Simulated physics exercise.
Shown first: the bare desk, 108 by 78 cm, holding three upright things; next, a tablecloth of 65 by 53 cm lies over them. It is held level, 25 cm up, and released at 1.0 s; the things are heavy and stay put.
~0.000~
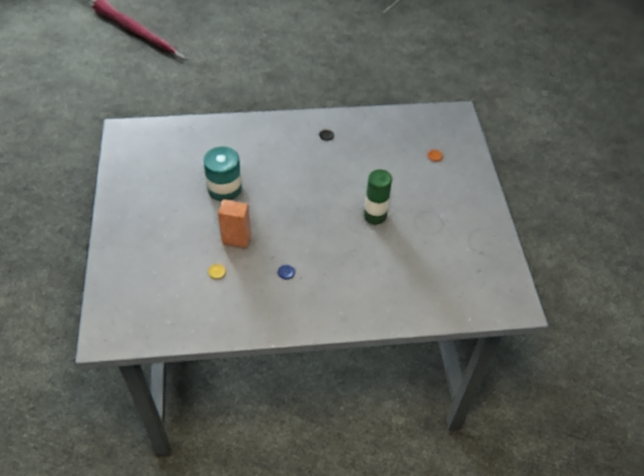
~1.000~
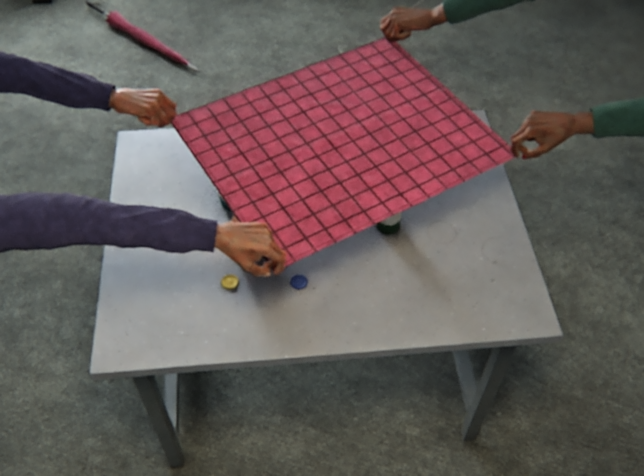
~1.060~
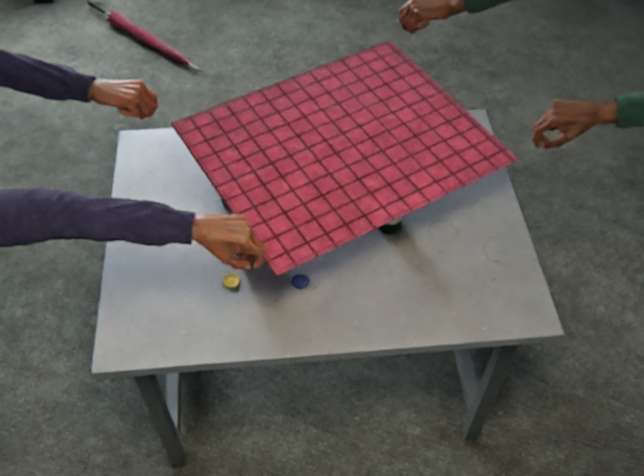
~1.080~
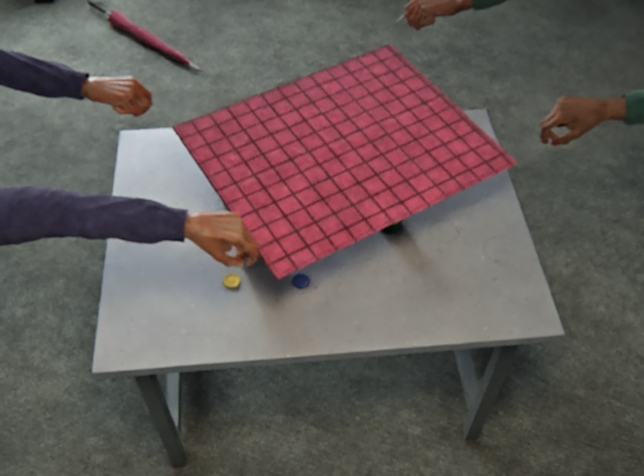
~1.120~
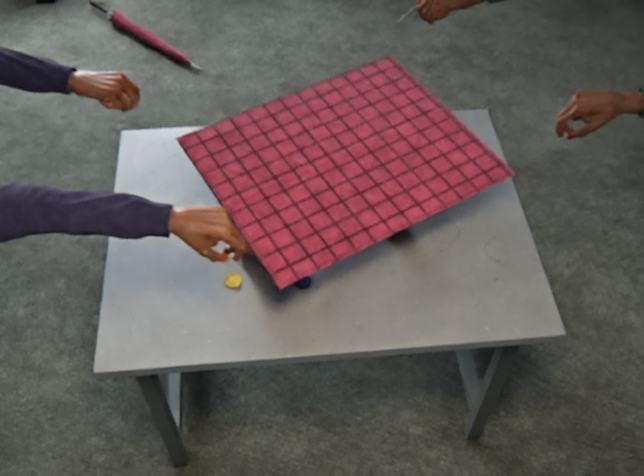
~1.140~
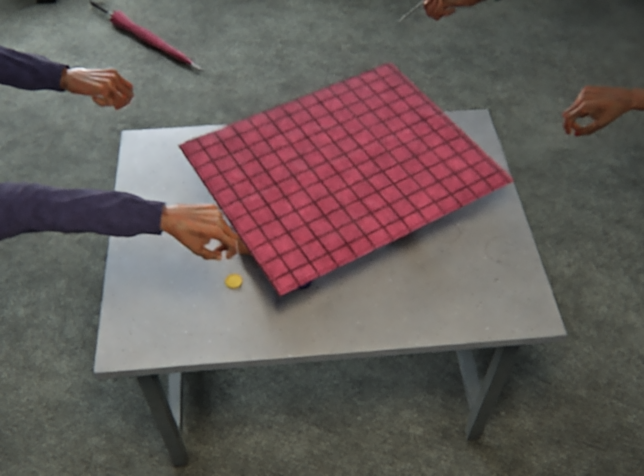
On a grey table holding a teal tin, an orange block, a green canister and small coloured discs, four hands hold a red checked cloth flat above them, then let go, and it sinks slightly, still level, as the hands draw back.
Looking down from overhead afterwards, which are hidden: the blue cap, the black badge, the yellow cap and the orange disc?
The blue cap vanishes under it, the black badge gets covered, the yellow cap stays uncovered, the orange disc stays uncovered.
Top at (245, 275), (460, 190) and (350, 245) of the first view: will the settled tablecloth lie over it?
Left clear, left clear, draped over - in the order asked.
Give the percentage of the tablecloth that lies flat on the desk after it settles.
Some 25 per cent of it.
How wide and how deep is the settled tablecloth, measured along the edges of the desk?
68 cm by 66 cm, more or less.
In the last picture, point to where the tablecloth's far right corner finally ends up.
In the final picture it's somewhere around (397, 116).
After 1.3 s, 20 % of it is down, spanning 67 by 66 cm, above black badge, blue cap.
After 1.5 s, 25 % of it is down, spanning 67 by 66 cm, above black badge, blue cap.
After 1.7 s, 25 % of it is down, spanning 67 by 66 cm, above black badge, blue cap.
After 1.9 s, 25 % of it is down, spanning 67 by 66 cm, above black badge, blue cap.
After 2.7 s, 25 % of it is down, spanning 67 by 66 cm, above black badge, blue cap.
